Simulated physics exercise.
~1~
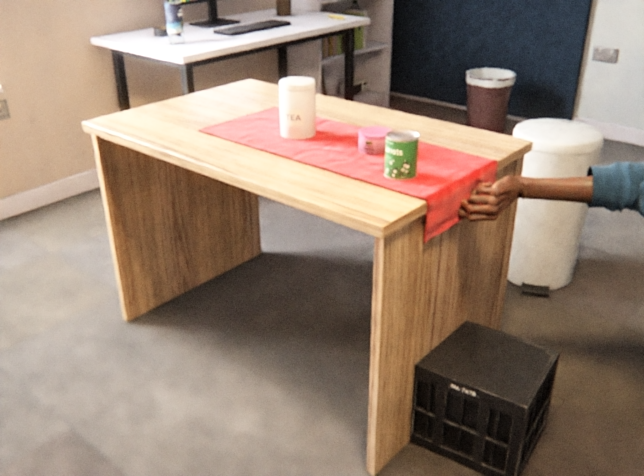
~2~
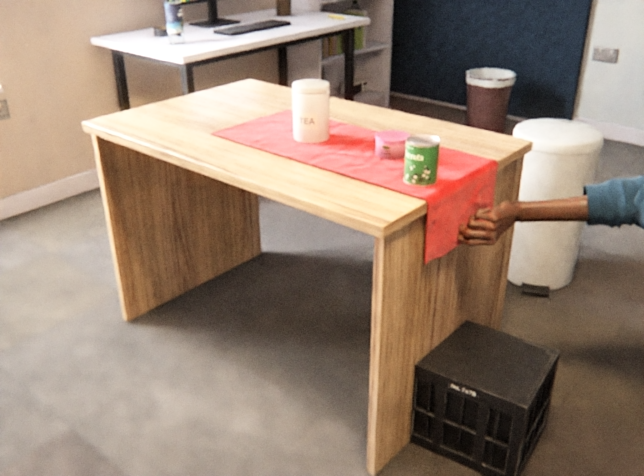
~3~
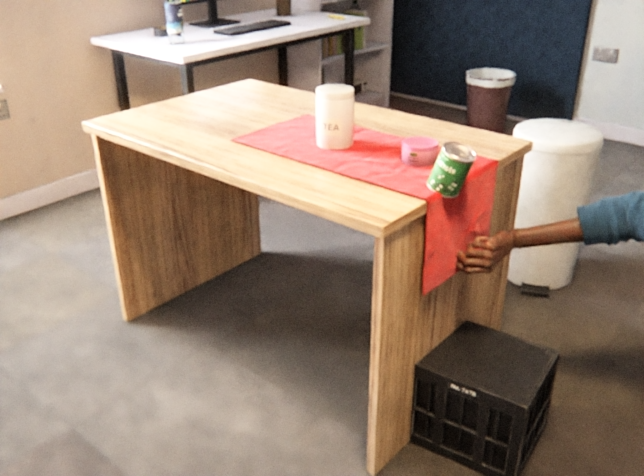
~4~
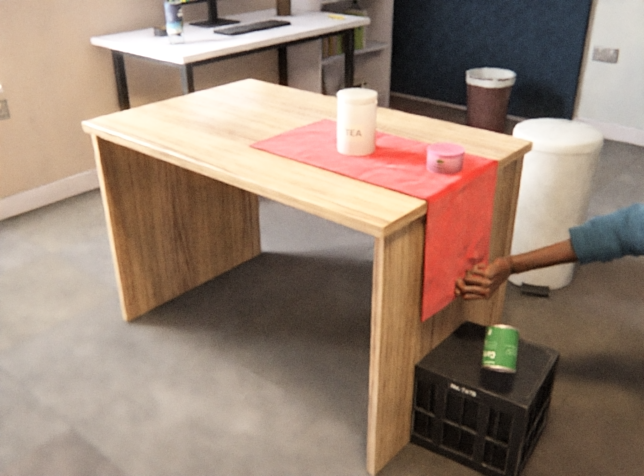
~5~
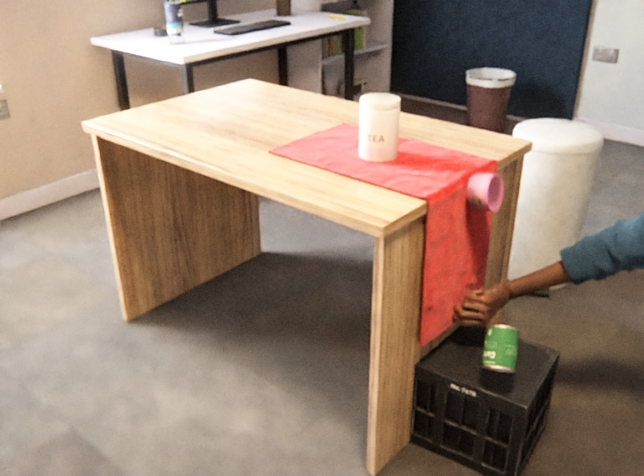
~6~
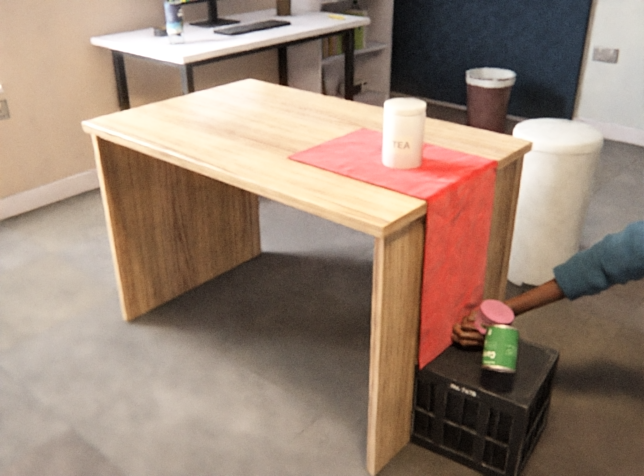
At first, a white canister, a pink tub and a green tin sit on a red scarf laid across a wooden table, while a hand holds the scarf's hanging end. The hand draws the cloth down, and all three ride along toward the right edge. The tin tips at the edge and drops onto the black crate below. As the pulling goes on, the tub follows over the edge. Finally the hem reaches the crate, with the tub down by the hand and the tin, while the canister still stands upright on the table.
